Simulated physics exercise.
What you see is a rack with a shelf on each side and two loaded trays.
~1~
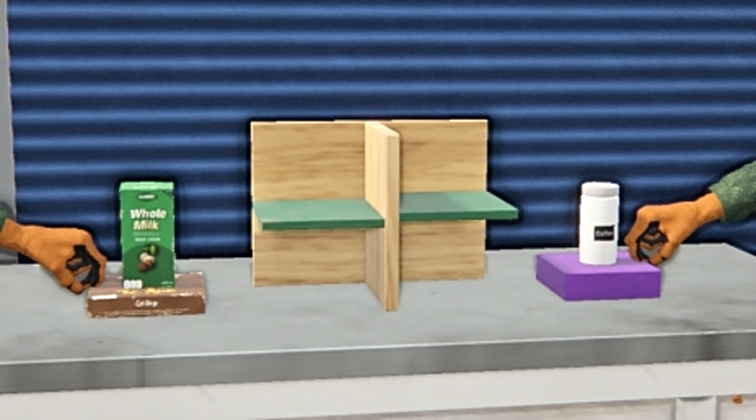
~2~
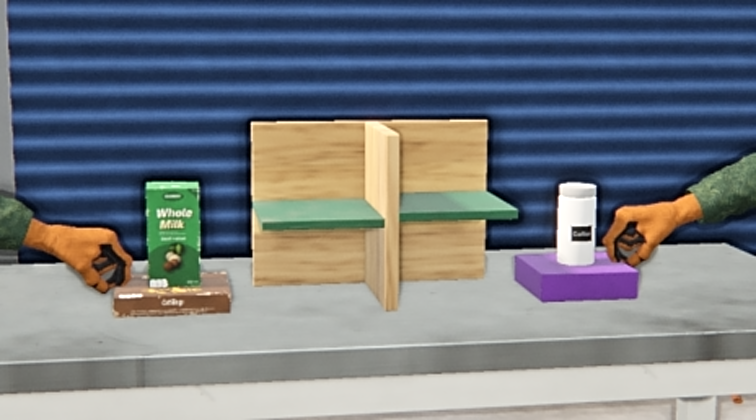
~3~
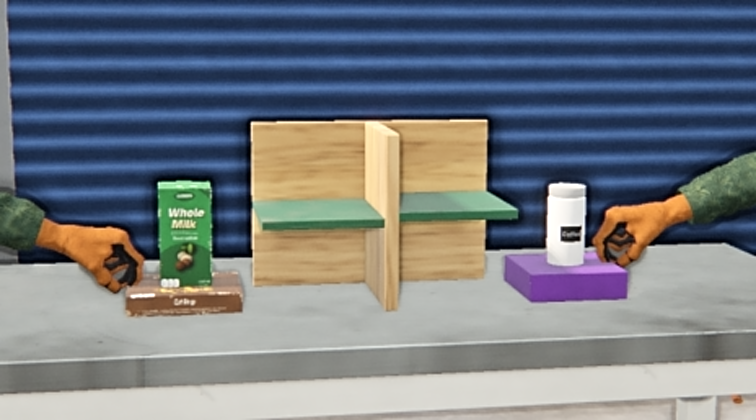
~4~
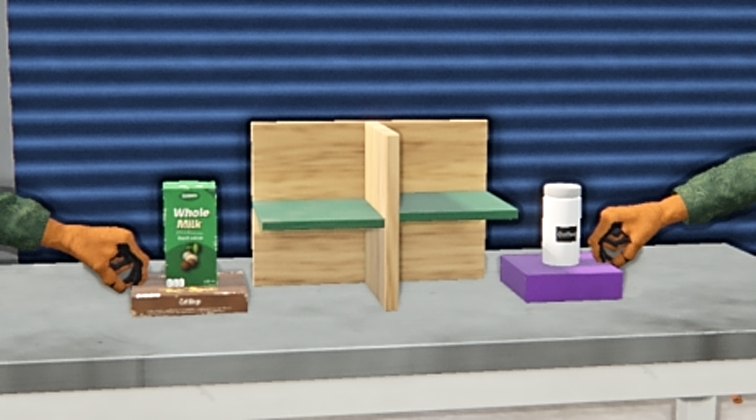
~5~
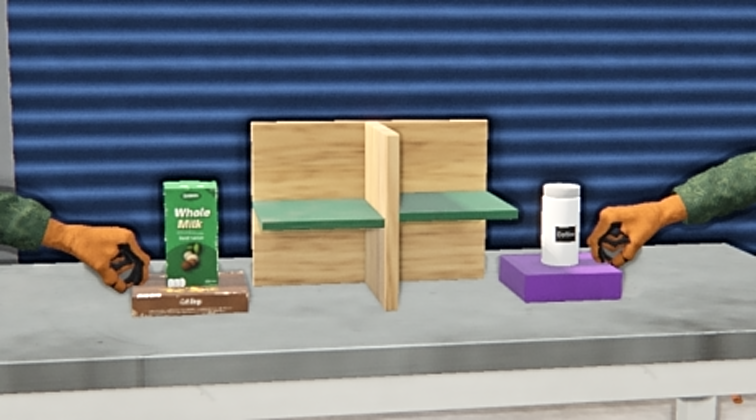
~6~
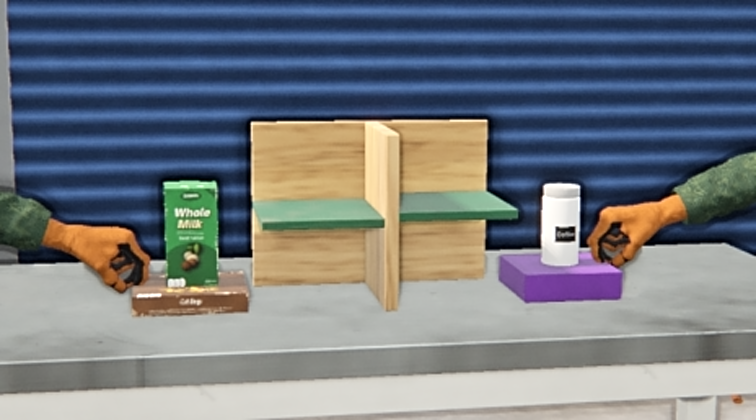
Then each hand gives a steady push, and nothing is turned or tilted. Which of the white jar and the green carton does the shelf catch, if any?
In the end I think the white jar won't get under. I think the green carton won't get under.
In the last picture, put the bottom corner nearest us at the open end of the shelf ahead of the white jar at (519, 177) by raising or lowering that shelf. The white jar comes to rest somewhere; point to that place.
Close to (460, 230).
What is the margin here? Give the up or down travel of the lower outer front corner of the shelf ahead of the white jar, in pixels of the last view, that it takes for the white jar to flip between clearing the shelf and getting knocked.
It would take a shift of about 24 pixels, up.
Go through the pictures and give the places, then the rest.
Hands sliding the things forward; white jar (600, 223); green carton (148, 235); shelf (381, 212), in the first picture.
Hands sliding the things forward; green carton (174, 234); purple tray (574, 276), in the second picture.
Hands sliding the things forward; white jar (566, 224); brown packet (184, 293), in the third picture.
Hands sliding the things forward; green carton (190, 234); shelf (381, 212), in the fourth picture.
Hands sliding the things forward; white jar (561, 224); purple tray (559, 277), in the fifth picture.
Hands sliding the things forward; white jar (561, 224); green carton (192, 234); brown packet (190, 293), in the sixth picture.
Then, 1.40 s after the last picture, white jar tipped 36° from how it was near (514, 223); green carton tipped 9° from how it was near (233, 231).
At rest, the white jar gets scraped off its spot, near (539, 260); the green carton gets scraped off its spot, near (183, 279).
